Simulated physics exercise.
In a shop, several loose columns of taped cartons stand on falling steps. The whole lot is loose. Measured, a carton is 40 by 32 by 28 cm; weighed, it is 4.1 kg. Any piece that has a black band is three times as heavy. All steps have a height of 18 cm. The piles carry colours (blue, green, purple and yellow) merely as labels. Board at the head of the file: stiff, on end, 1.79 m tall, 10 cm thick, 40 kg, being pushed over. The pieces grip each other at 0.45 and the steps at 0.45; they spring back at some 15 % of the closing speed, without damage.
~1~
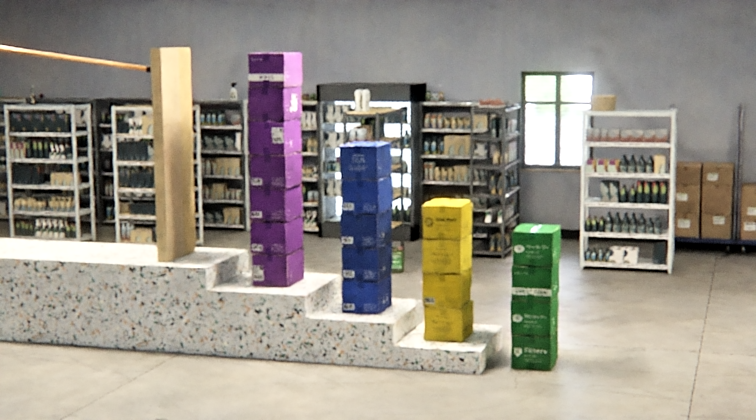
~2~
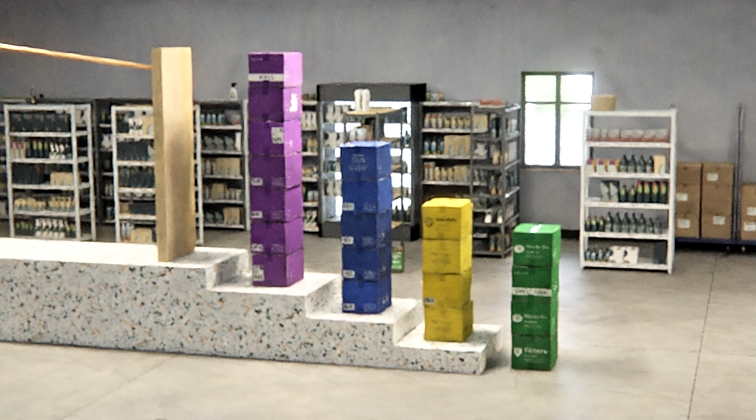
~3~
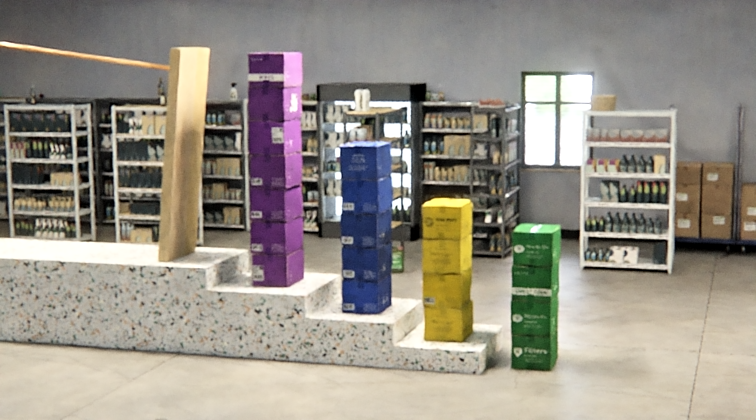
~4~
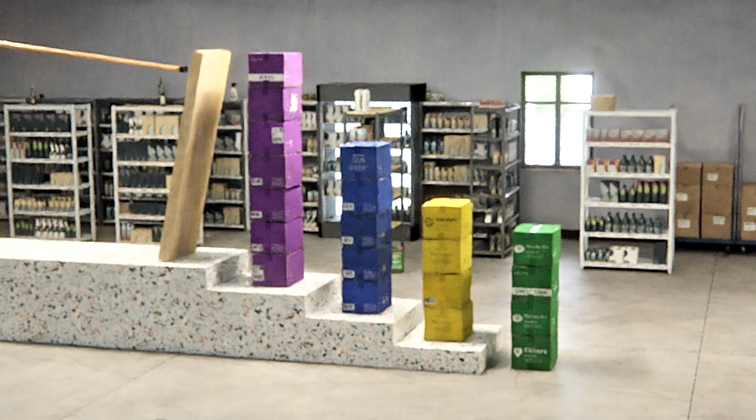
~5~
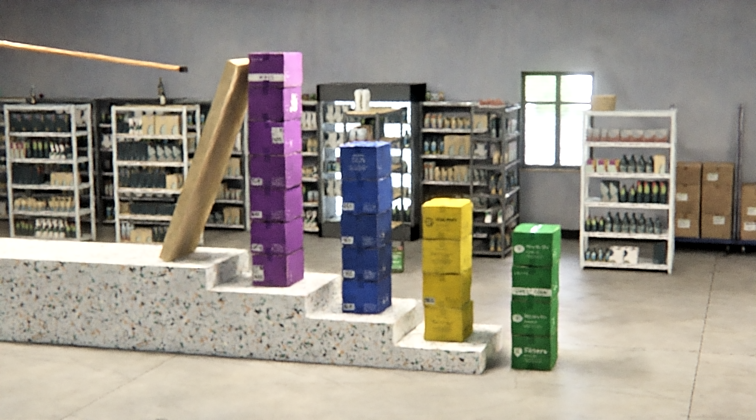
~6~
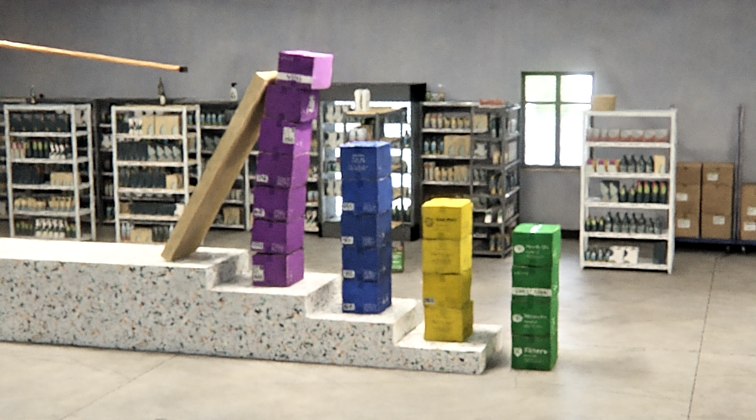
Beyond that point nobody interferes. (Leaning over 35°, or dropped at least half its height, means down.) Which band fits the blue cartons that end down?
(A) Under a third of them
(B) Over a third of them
(B) Over a third of them.
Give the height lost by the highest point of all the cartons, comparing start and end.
140 cm.
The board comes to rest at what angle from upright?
It ends up leaning about 90 degrees from upright.
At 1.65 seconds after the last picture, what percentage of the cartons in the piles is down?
85 per cent at that moment.
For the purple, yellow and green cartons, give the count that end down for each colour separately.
Purple: 5; yellow: 4; green: 4.
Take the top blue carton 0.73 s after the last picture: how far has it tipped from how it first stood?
My estimate is close to 25°.
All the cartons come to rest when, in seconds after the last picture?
Time: About 3.5 s.
Then, 0.73 s later than the last frame, board 76° from upright; none of the 5 blue cartons down (5 of 20 in all colours); top blue carton tilted 26°, 12 cm lower; top purple carton on its side.
Then, 1.65 s later than the last frame, board 90° from upright; 4 of the 5 blue cartons down (17 of 20 in all colours); top blue carton tilted 32°, 83 cm lower; top purple carton upside down.
When it is over, board 90° from upright; 4 of the 5 blue cartons down (17 of 20 in all colours); top blue carton 1.47 m lower; top purple carton upside down. That is 80 per cent.
